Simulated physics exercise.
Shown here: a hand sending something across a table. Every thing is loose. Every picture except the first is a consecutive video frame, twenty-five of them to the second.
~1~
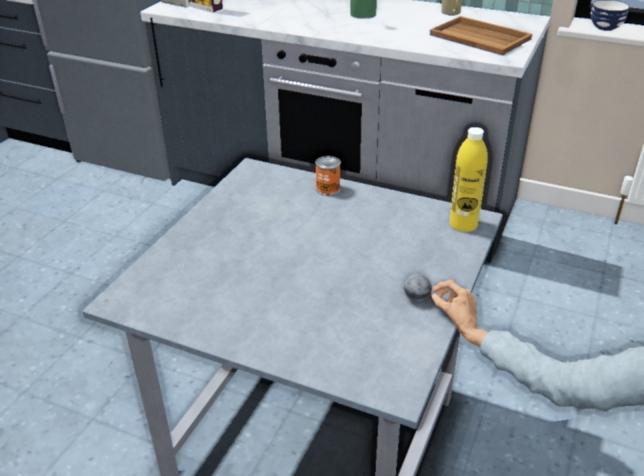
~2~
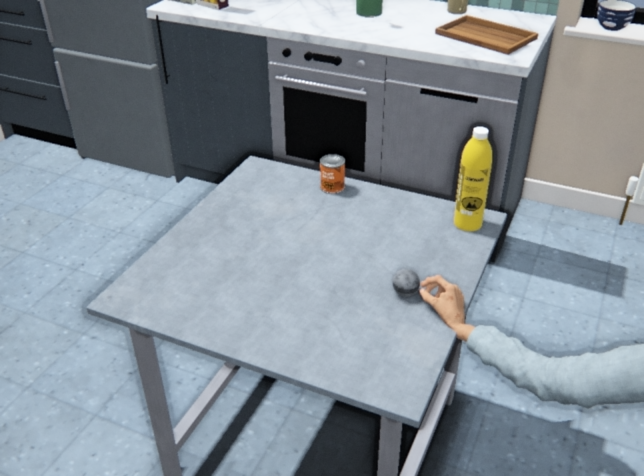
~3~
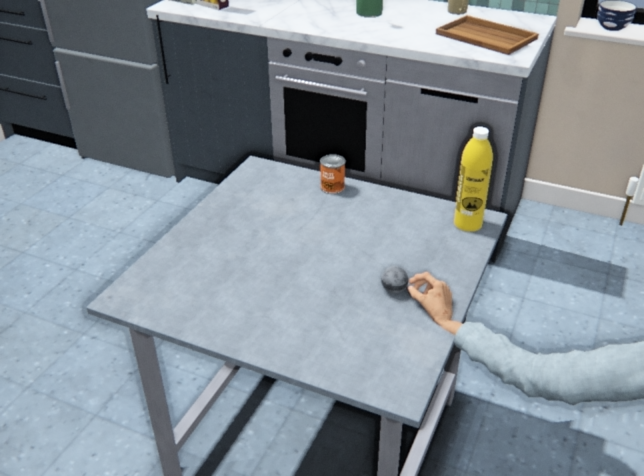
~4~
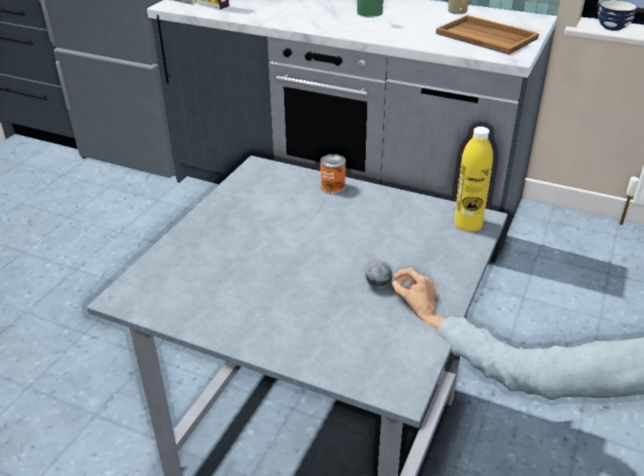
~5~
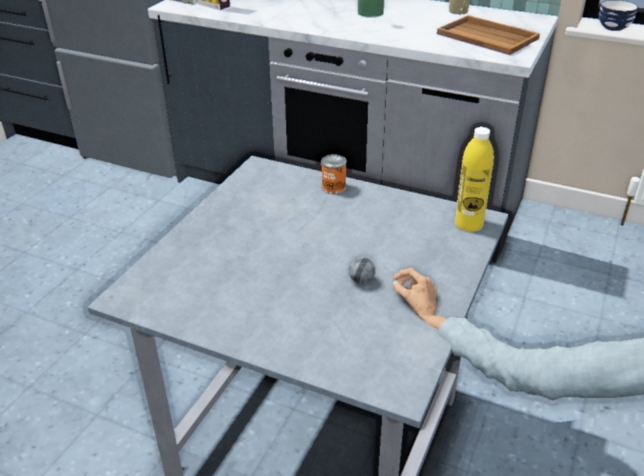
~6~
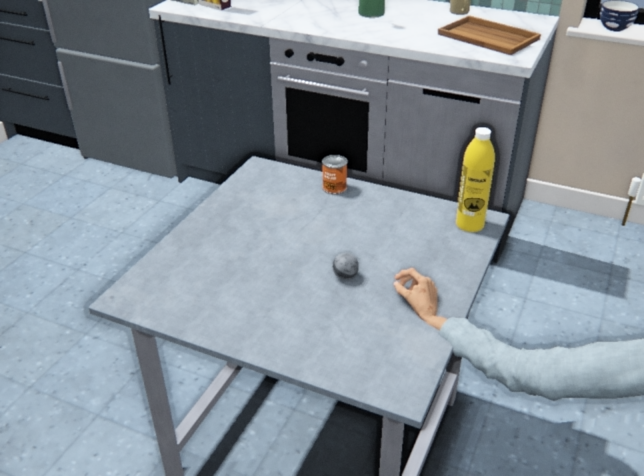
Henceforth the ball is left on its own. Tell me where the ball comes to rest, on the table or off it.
Past the brink.
Then, 0.40 s later than the last frame, grey ball moved well along near (204, 227).
Then, 0.80 s later than the last frame, grey ball now off the table.
When it is over, off the table, grey ball.
